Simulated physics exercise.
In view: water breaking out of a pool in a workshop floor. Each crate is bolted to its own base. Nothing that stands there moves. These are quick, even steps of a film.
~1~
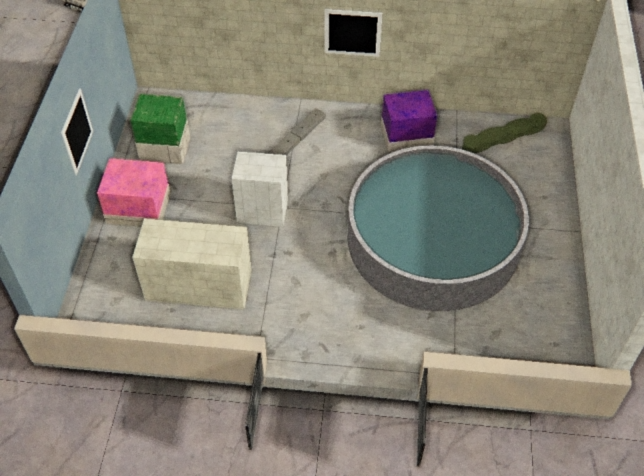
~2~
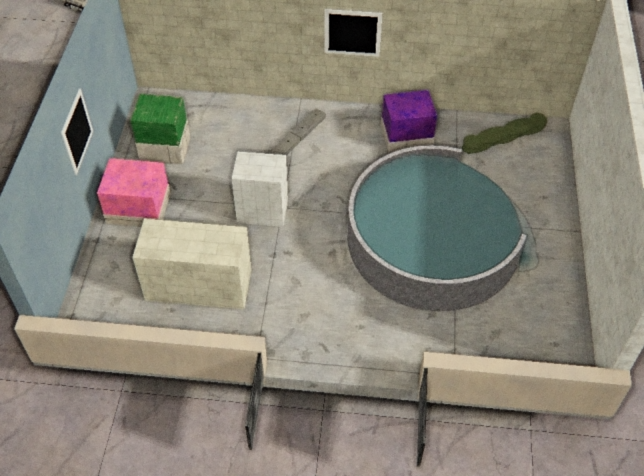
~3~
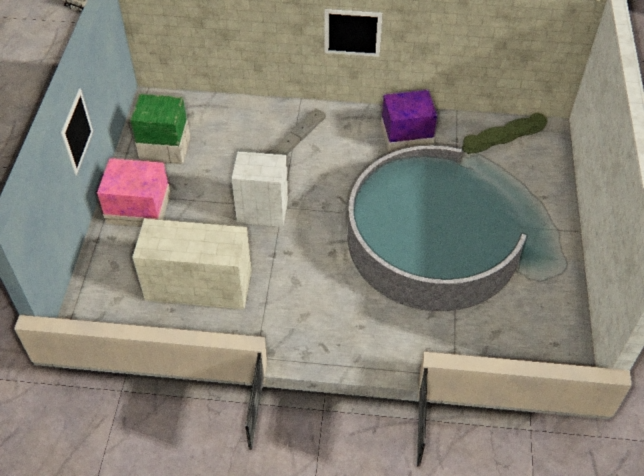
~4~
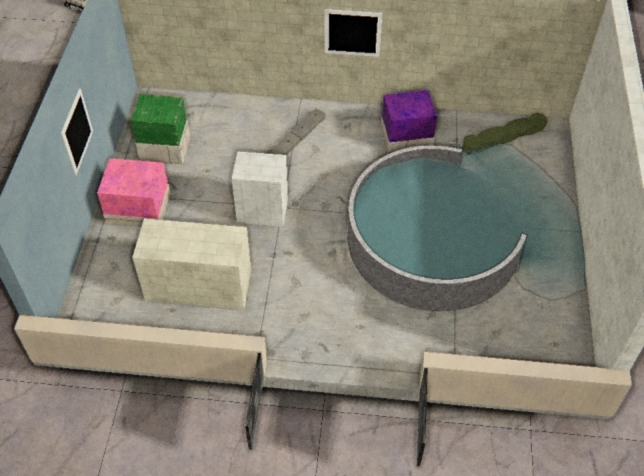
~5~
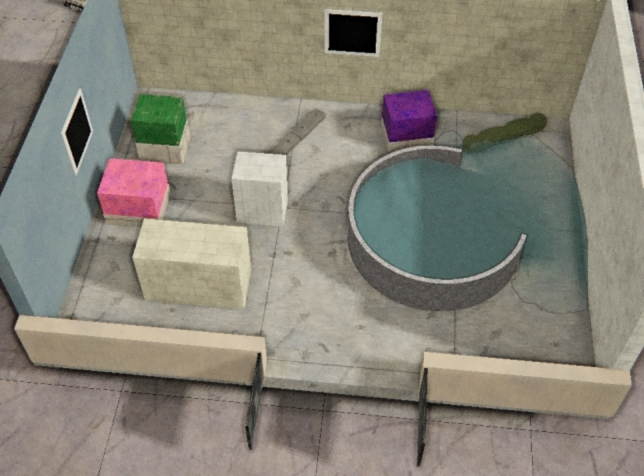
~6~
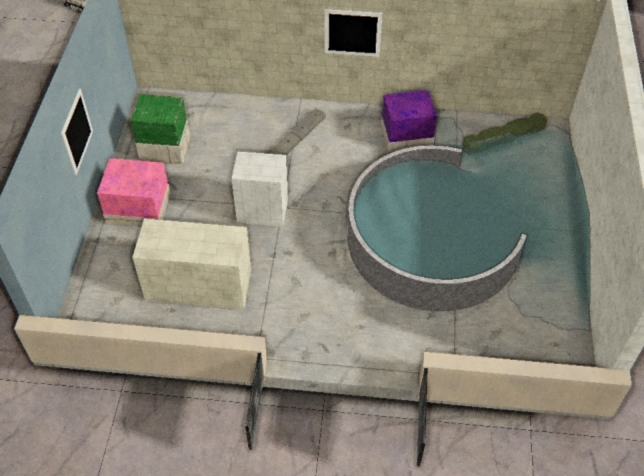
Water pouring through a gap in the right side of a round pool, spreading across the grey floor to the right wall.
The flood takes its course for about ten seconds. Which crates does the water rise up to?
The green crate keeps dry; the pink crate keeps dry; the purple crate is soaked.
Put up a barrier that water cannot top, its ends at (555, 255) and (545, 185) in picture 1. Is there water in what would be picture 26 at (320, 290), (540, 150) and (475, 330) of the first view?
In that order: No water, flooded, under water.
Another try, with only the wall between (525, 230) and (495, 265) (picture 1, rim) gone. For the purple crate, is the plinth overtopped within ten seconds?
My reading: Purple crate escapes it.
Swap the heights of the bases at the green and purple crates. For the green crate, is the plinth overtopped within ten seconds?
My reading: Green crate escapes it.
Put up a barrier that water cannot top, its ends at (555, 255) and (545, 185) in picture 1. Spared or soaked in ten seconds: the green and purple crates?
In short: Green crate remains dry; purple crate is topped.
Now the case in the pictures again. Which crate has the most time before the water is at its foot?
The one in pink.
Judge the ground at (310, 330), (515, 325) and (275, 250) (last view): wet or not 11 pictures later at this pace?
As listed: Clear, wet, free of water.
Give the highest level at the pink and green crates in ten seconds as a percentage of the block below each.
Near 60 and 30 in a hundred.
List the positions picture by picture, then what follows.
In the first frame, the round pool at (438, 213) is whole and still.
In the second frame, water pours out at (506, 204) and has run to (527, 267).
In the third frame, water pours out at (505, 207) and has run to (542, 277).
In the fourth frame, water pours out at (505, 208) and has run to (584, 283).
In the fifth frame, the front is at (586, 305), out from the gap at (505, 208).
In the sixth frame, the front is at (588, 324), out from the gap at (505, 208).
A moment on, water covers 20 % of the floor; the green crate not reached, the pink crate not reached, the purple crate water round its plinth.
Next, water covers 30 % of the floor; the green crate not reached, the pink crate not reached, the purple crate water round its plinth.
Then, water covers 50 % of the floor; the green crate not reached, the pink crate not reached, the purple crate water round its plinth.
Later, water covers 85 % of the floor; the green crate water round its plinth, the pink crate water round its plinth, the purple crate water round its plinth.
In the end, water covers 95 % of the floor; the green crate stayed above the water, the pink crate stayed above the water, the purple crate was topped.
